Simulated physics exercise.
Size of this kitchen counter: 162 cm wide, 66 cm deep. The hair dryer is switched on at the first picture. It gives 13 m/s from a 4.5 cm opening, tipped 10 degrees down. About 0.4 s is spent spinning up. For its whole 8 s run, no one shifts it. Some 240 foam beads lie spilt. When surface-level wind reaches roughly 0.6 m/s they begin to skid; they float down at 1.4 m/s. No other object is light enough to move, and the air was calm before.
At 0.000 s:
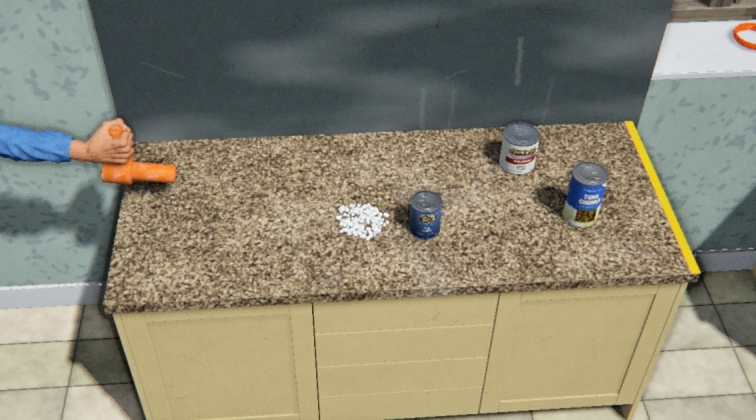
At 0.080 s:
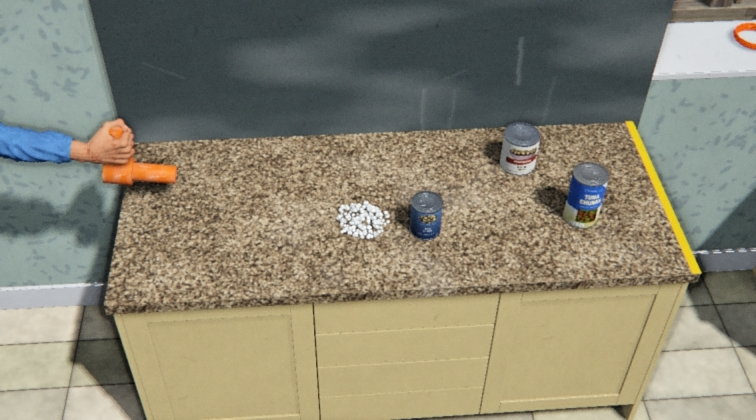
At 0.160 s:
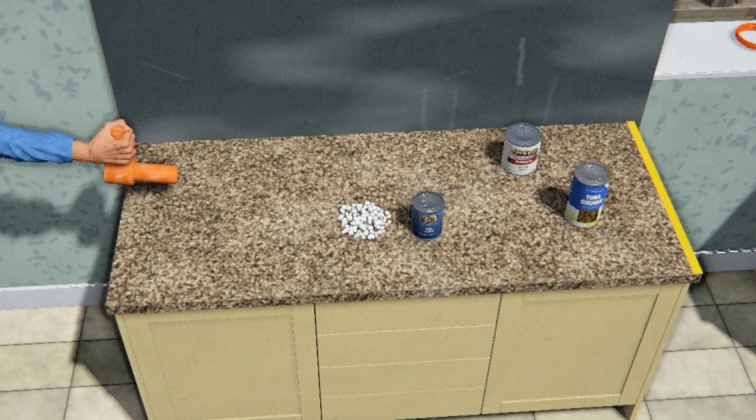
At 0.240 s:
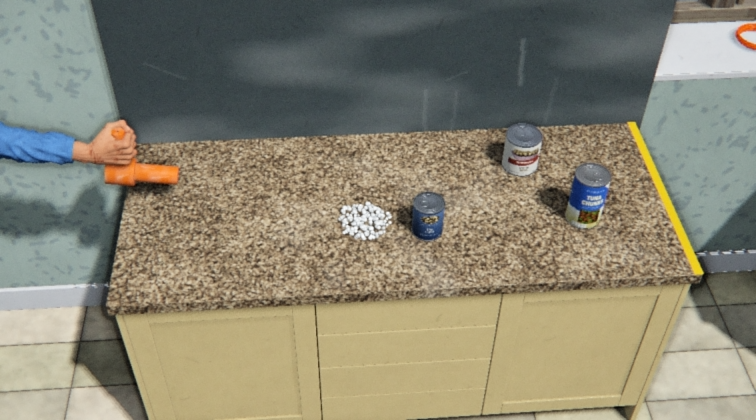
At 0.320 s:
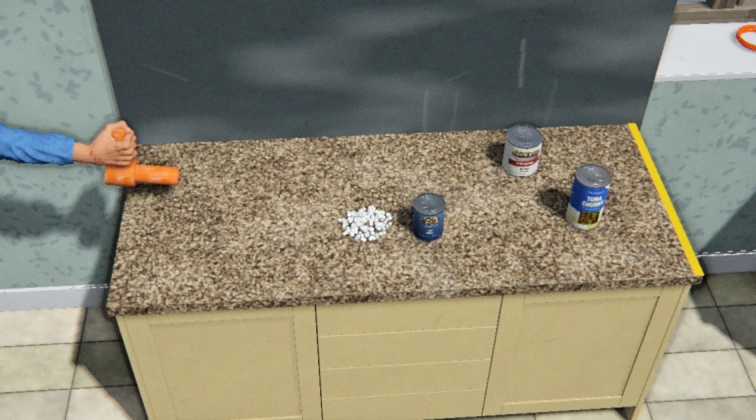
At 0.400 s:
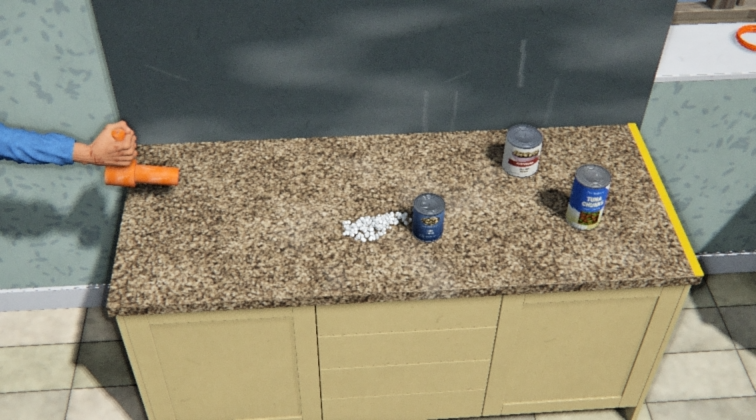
White foam beads lie still on the counter, then begin skidding right toward a small blue tin.
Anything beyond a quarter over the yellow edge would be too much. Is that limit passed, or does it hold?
Looks like that edge will lose at most a quarter of the load.
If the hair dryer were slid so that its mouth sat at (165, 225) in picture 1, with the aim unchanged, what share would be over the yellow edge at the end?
70 per cent, roughly.
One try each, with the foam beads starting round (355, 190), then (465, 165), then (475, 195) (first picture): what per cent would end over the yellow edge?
Roughly 60 %, then 100 %, then 50 %.
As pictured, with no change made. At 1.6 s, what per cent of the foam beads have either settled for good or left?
90 %.
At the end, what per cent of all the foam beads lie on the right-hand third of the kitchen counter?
0 %.
After 1.6 s, 11 % are on the move or not yet settled, 2 % are over the yellow edge.
After 2.6 s, 8 % are on the move or not yet settled, 2 % are over the yellow edge.
After 4.4 s, 7 % are on the move or not yet settled, 2 % are over the yellow edge.
After 8.0 s, at the end, 2 % are over the yellow edge.
